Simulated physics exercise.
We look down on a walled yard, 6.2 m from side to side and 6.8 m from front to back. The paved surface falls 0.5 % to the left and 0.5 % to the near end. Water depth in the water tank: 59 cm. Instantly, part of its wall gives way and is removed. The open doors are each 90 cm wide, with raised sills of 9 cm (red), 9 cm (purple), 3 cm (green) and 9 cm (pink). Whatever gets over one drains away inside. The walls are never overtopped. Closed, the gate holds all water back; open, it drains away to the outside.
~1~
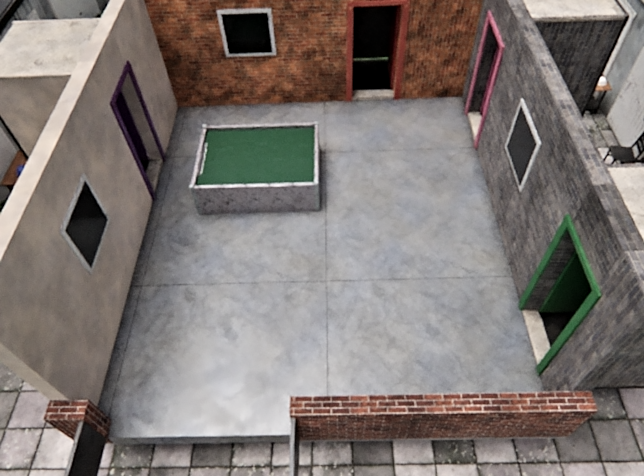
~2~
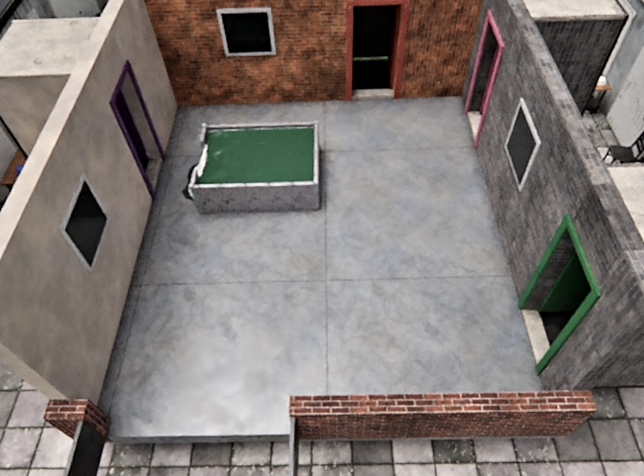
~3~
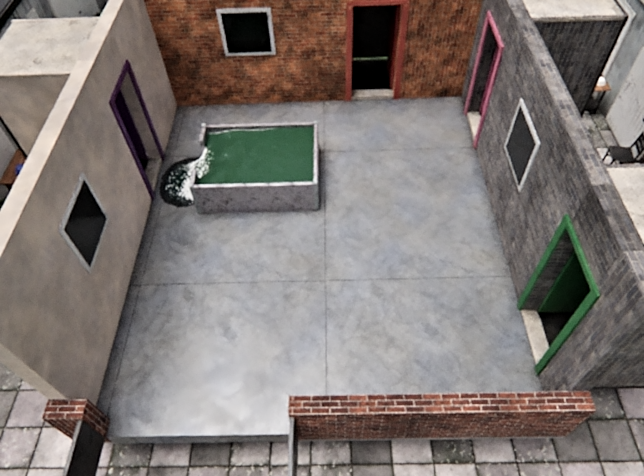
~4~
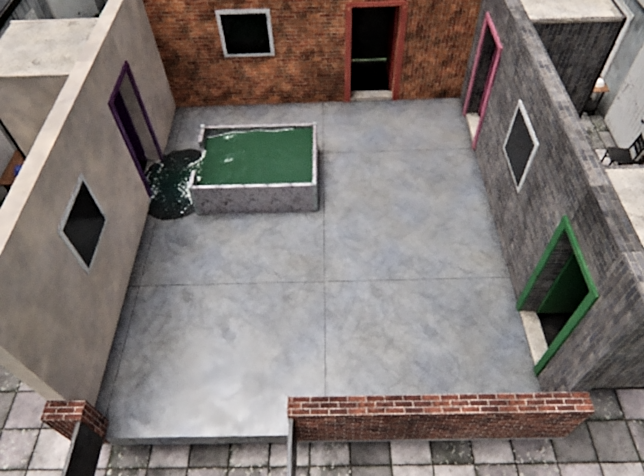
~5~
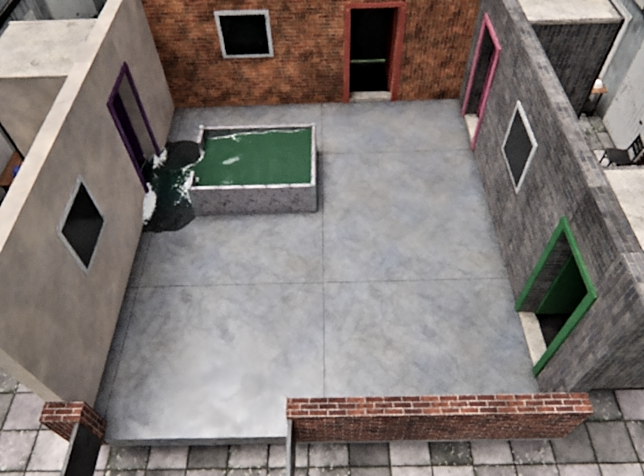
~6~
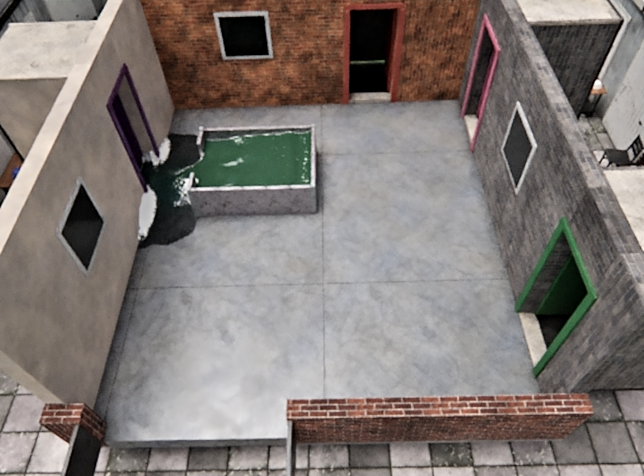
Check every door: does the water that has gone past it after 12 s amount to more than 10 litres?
The red door stops short of the limit; the purple door overruns the limit; the green door stops short of the limit; the pink door stops short of the limit.
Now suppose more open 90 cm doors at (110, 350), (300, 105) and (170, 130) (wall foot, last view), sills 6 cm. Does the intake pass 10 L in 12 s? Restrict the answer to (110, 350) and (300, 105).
So the first one doesn't reach it, while the second one doesn't reach it.
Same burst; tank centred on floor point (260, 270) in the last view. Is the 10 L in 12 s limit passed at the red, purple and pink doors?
Well, red ends up inside the mark, purple ends up inside the mark and pink ends up inside the mark.
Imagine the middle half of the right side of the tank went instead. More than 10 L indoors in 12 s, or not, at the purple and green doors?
At the purple door the limit is not exceeded; at the green door it is surpassed.
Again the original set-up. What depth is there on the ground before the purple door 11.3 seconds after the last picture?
About 8.0 cm.
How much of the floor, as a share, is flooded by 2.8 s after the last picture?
Around 30 per cent.
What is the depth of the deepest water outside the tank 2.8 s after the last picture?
Around 23 centimetres deep.
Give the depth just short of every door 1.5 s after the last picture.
Centimetres: Red 0 / purple 24 / green 0 / pink 0.
Then, 0.7 s after the last picture water covers 10 % of the floor and is deepest (34 cm) near (152, 197); red door not reached, purple door 25 cm at the sill, 177 L in, green door not reached, pink door not reached.
Then, 1.5 s after the last picture water covers 20 % of the floor and is deepest (30 cm) near (152, 197); red door not reached, purple door 24 cm at the sill, 348 L in, green door not reached, pink door not reached.
Then, 2.8 s after the last picture water covers 30 % of the floor and is deepest (23 cm) near (156, 183); red door not reached, purple door 22 cm at the sill, 490 L in, green door not reached, pink door not reached.
Then, 6.3 s after the last picture water covers 45 % of the floor and is deepest (15 cm) near (154, 190); red door 2 cm at the sill, 0 L in, purple door 14 cm at the sill, 632 L in, green door not reached, pink door not reached.
Then, 11.3 s after the last picture water covers 55 % of the floor and is deepest (8 cm) near (156, 183); red door 2 cm at the sill, 0 L in, purple door 8 cm at the sill, 655 L in, green door not reached, pink door 3 cm at the sill, 0 L in.
